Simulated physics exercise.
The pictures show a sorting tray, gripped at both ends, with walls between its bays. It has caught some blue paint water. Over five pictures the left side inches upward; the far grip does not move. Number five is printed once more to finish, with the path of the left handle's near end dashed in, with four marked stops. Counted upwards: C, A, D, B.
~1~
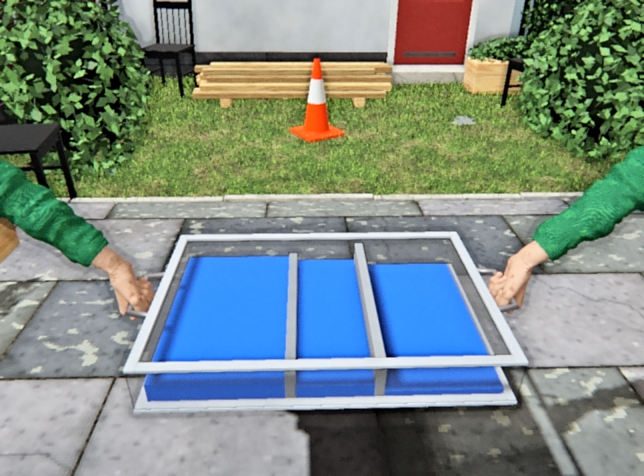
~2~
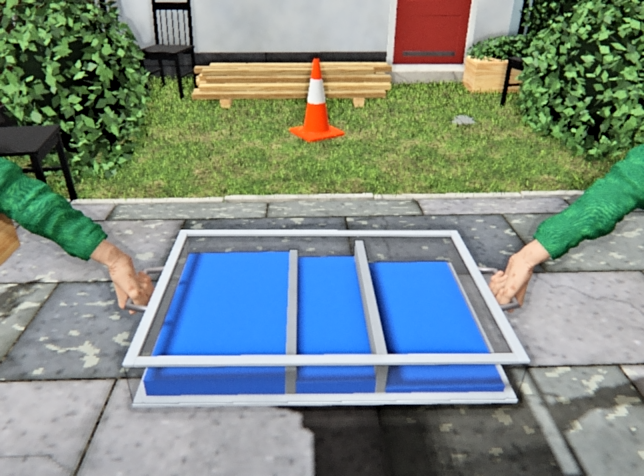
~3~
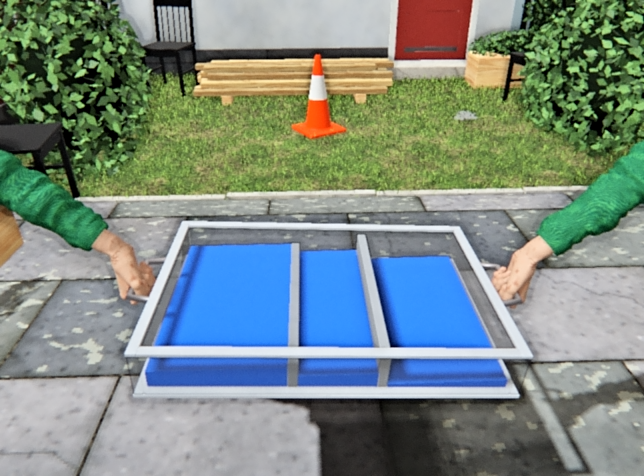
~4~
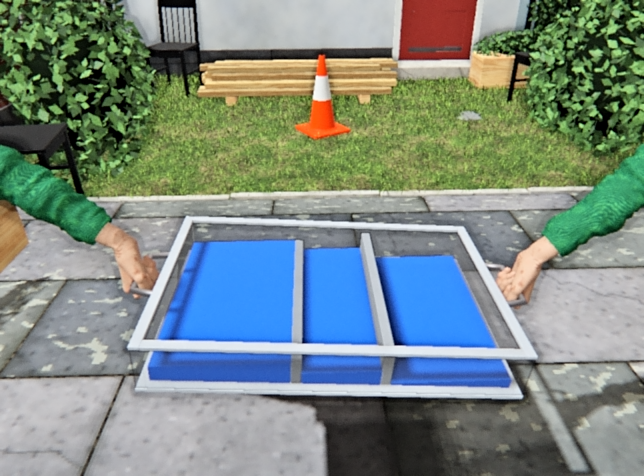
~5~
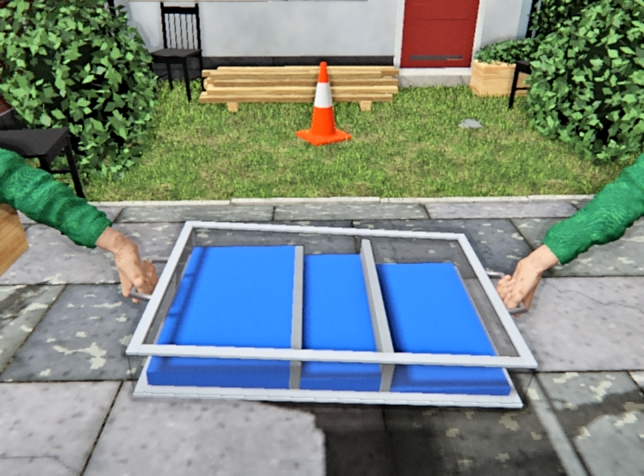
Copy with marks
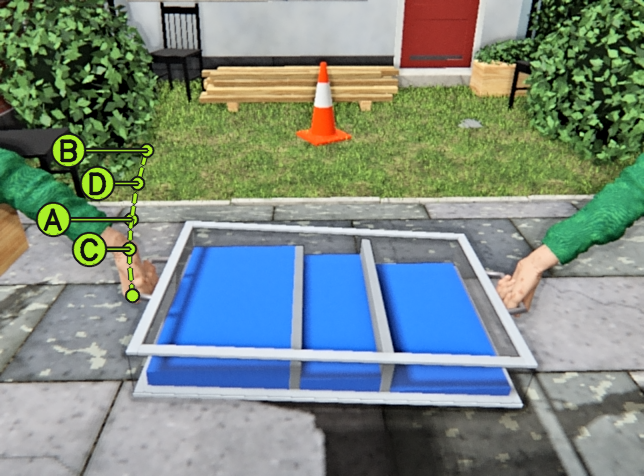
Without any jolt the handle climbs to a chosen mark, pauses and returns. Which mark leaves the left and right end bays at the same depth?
A works best here.
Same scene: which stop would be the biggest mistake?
That would be B.
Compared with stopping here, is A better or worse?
Stop A is better.
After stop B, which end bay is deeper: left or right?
The right end bay.
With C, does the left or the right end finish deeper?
The left end bay.
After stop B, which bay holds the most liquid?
It is the right one.
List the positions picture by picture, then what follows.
In the first picture, the tray is level; deepest in the left bay, at (232, 309), shallowest in the right; left handle at (138, 295).
In the second picture, tipped about 1° down to the right; no wall is crossed; left handle at (137, 288).
In the third picture, tipped about 3° down to the right; no wall is crossed; left handle at (139, 279).
In the fourth picture, tipped about 4° down to the right; no wall is crossed; left handle at (142, 273).
In the fifth picture, tipped about 4° down to the right; deepest in the left bay, at (236, 298), shallowest in the right; left handle at (142, 277).
In lime, A at (131, 219); B at (146, 150); C at (129, 249); D at (137, 183).
With A, the two end bays stand about equally deep; nothing spills.
With B, the right end bay stands much deeper than the other; nothing spills.
With C, the left end bay stands much deeper than the other; nothing spills.
With D, the right end bay stands much deeper than the other; nothing spills.
